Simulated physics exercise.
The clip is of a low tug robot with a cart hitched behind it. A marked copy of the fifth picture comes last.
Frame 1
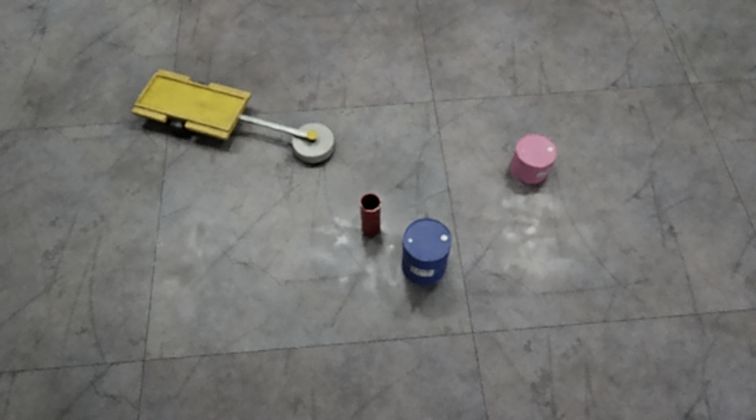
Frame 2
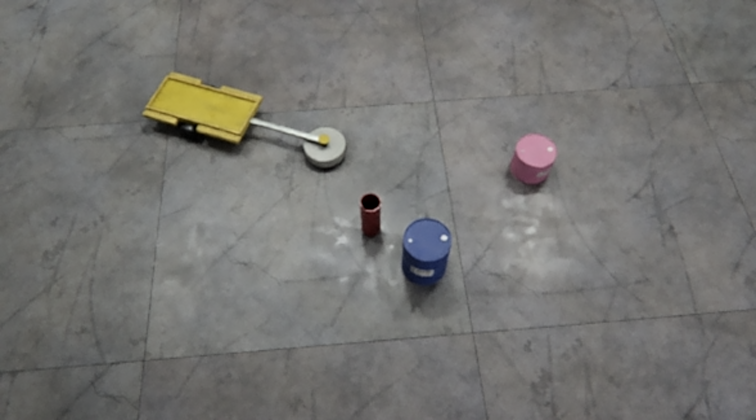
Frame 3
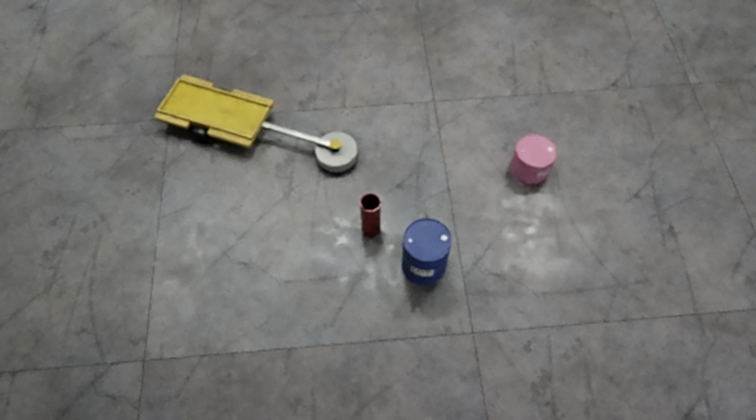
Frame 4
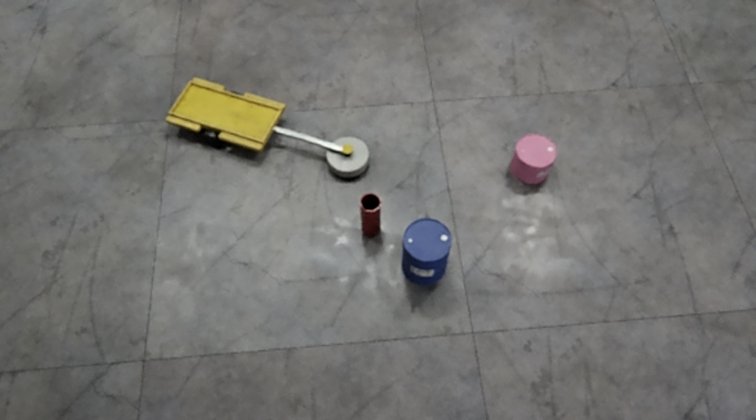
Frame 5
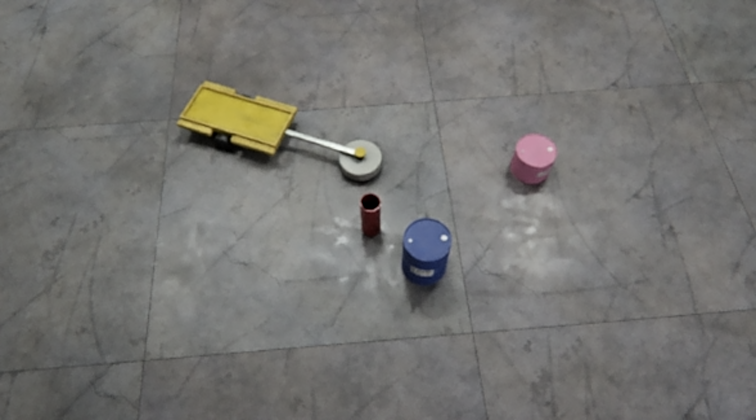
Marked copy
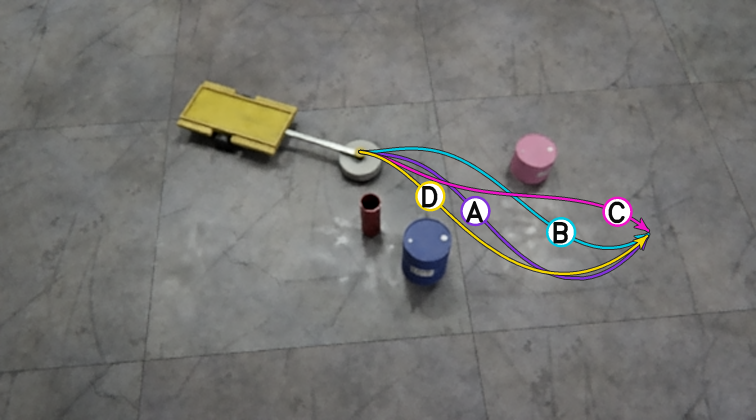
Yellow cart and low round grey robot moving slowly right across a grey floor, near a red post, blue drum and pink tub.
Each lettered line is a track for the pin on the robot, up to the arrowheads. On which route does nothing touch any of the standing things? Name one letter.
Line B does it.
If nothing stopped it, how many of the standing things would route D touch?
Two.
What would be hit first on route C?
First the pink tub.
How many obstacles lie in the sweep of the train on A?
One.
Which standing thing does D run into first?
First the red post.
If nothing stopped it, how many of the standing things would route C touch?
It touches one.
On the marked copy, A from (360, 152) via (498, 235) to (648, 237); B from (360, 152) via (507, 191) to (648, 234); C from (360, 152) via (499, 193) to (648, 231); D from (360, 152) via (486, 245) to (647, 236).
Taking B. A third of the way, robot (465, 169), cart (334, 135).
Two thirds of the way, robot (556, 236), cart (428, 169).
When it is over, robot (646, 239), cart (504, 200); nothing has been touched.
As for the rest, A meets the blue drum; C meets the pink tub; D meets the red post and blue drum.
